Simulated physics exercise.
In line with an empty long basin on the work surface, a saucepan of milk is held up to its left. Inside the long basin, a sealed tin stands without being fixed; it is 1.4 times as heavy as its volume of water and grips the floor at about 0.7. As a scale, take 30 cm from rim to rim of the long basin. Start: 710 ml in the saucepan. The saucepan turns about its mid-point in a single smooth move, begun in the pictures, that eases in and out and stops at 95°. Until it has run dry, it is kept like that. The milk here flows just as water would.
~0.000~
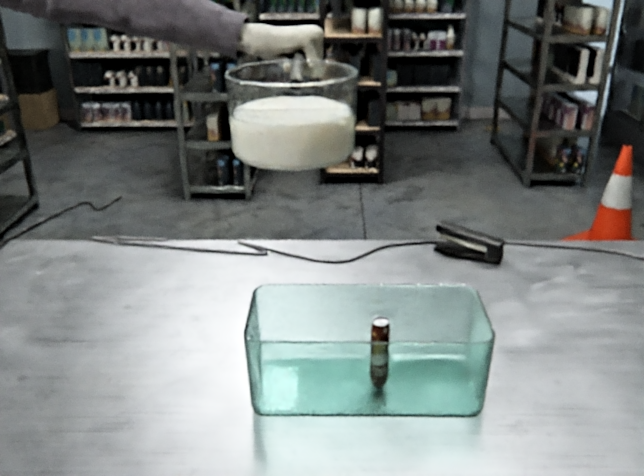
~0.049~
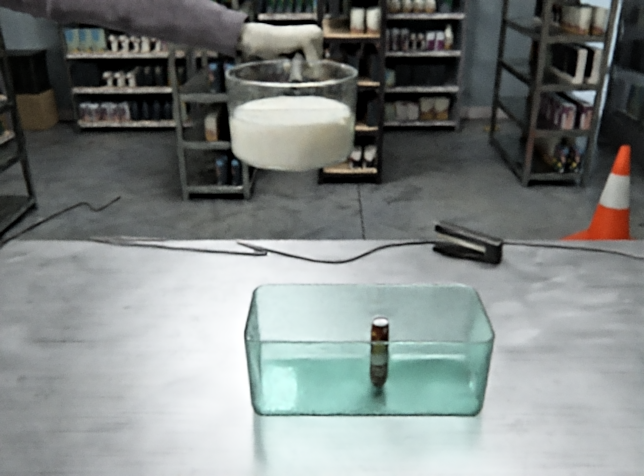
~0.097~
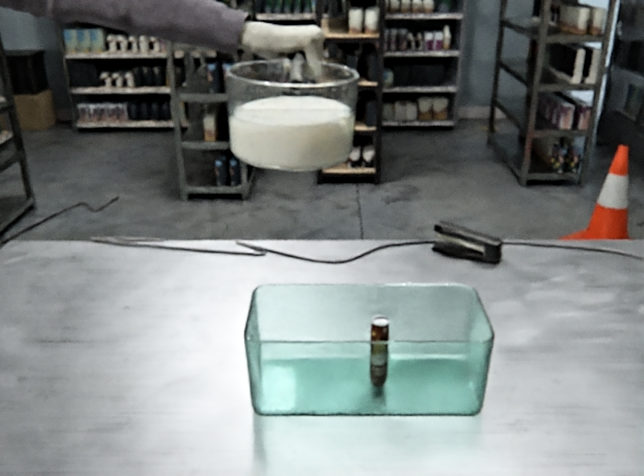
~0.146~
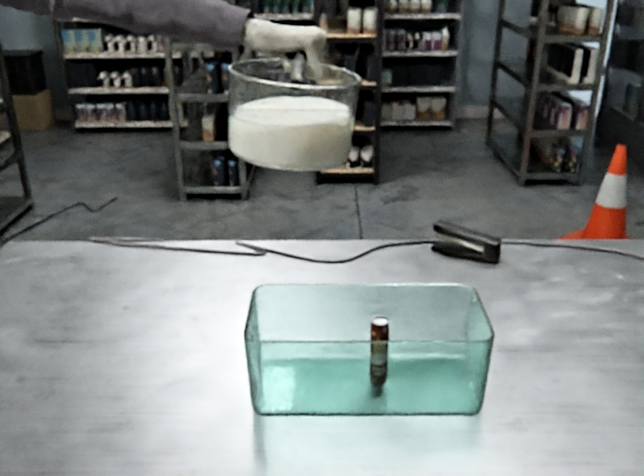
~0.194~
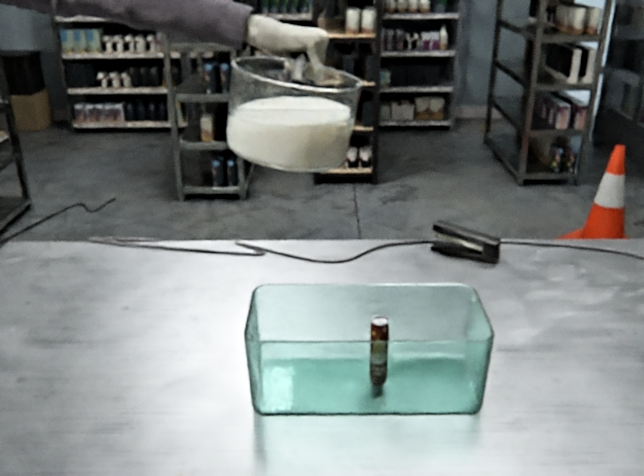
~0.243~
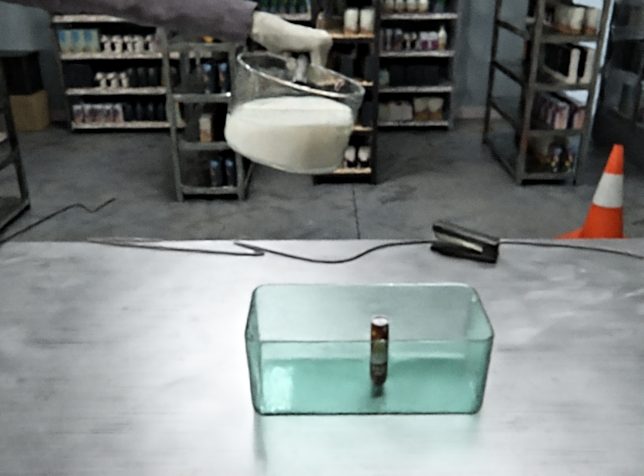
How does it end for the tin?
It stays on its base.
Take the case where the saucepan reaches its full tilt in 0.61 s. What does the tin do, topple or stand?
Outcome - the tin comes down.
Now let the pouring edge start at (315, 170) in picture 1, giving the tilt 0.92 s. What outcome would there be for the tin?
After that, the tin overturns.
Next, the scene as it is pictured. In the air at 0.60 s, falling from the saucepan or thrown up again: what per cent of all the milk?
Near 20 in a hundred.
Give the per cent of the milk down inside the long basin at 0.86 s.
Roughly 36 per cent.
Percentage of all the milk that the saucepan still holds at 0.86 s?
28 per cent or so.
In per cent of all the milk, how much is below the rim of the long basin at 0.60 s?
Roughly 0 percent of it.
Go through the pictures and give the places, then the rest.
In the first picture, tilt 0°; pouring edge (356, 73); surface from (233, 109) to (353, 108); the long basin's rim runs from (249, 312) to (485, 313); the tin's top is at (381, 324).
In the second picture, tilt 1°; pouring edge (356, 74); surface from (233, 109) to (353, 108).
In the third picture, tilt 3°; pouring edge (358, 76); surface from (233, 109) to (352, 109).
In the fourth picture, tilt 6°; pouring edge (359, 80); surface from (232, 109) to (353, 109).
In the fifth picture, tilt 10°; pouring edge (361, 85); surface from (232, 110) to (353, 109).
In the sixth picture, tilt 15°; pouring edge (363, 92); surface from (231, 109) to (354, 110).
After 0.60 s the tilt is 69° and 79 per cent is still to pour; the tin stands where it began.
After 0.86 s the tilt is 94° and 28 per cent is still to pour; the tin stands where it began.
After 1.13 s the tilt is 95° and 7 per cent is still to pour; the tin stands where it began.
After 1.42 s the tilt is 95° and 2 per cent is still to pour; the tin stands where it began.
In the end the tin stands where it began.
